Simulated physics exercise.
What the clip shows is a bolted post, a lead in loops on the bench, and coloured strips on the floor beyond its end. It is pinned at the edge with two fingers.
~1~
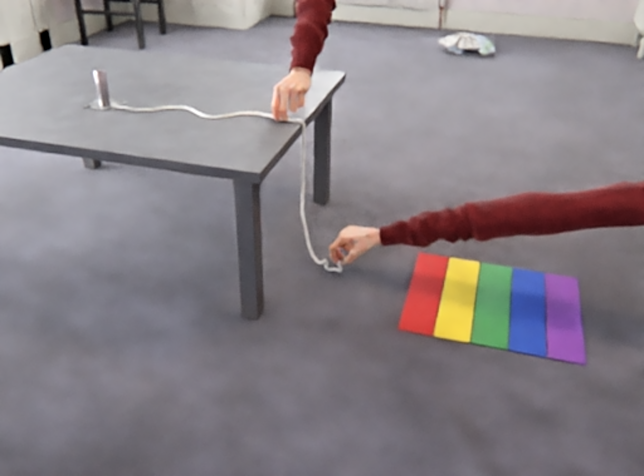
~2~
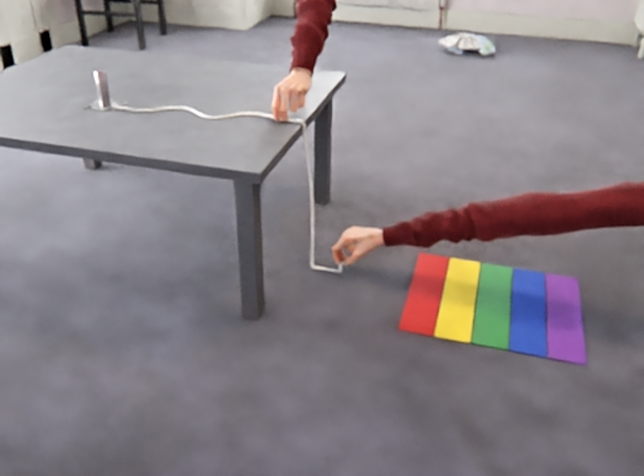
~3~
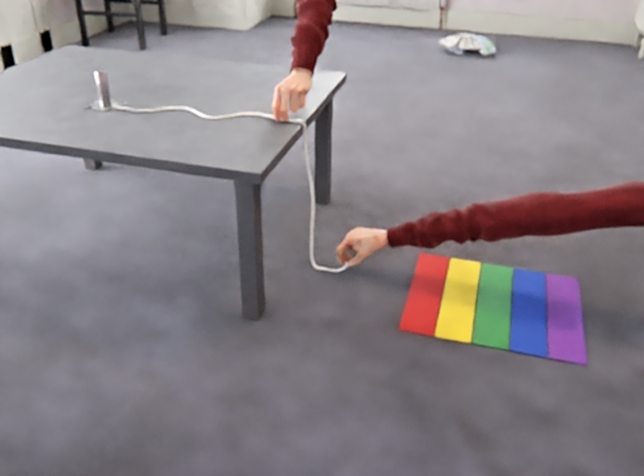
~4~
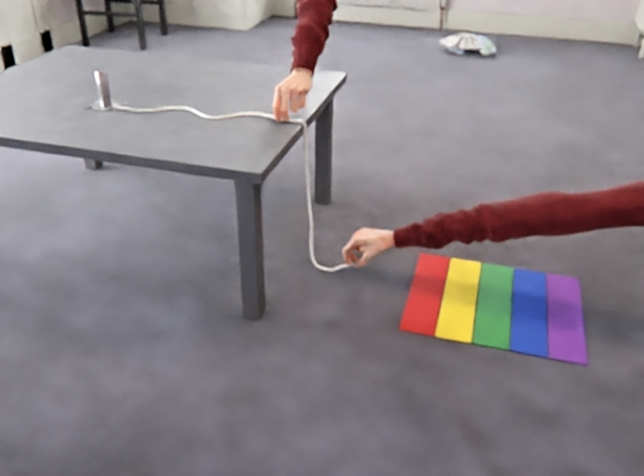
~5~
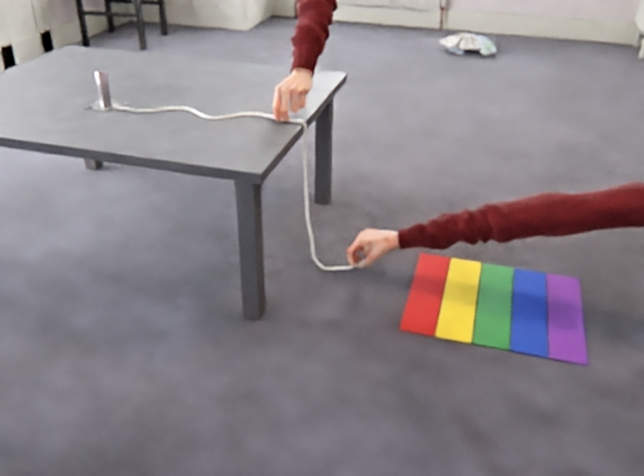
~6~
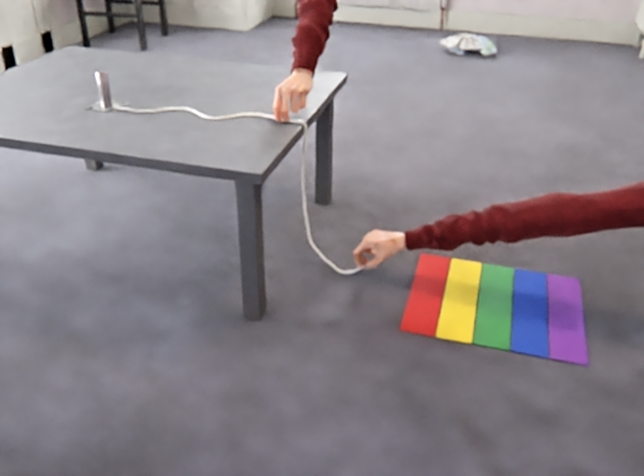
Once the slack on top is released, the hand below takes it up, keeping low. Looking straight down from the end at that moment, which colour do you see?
You see yellow.
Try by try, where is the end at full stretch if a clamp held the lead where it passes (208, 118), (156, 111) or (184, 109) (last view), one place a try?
Near (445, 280), then (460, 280), then (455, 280).
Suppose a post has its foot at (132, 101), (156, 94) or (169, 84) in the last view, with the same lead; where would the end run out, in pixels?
Near (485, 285); near (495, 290); near (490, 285).
Soon after, end near (401, 272); short of the strips.
After that, end near (440, 279); over red.
At the stop, end near (463, 283); over yellow. Over yellow.
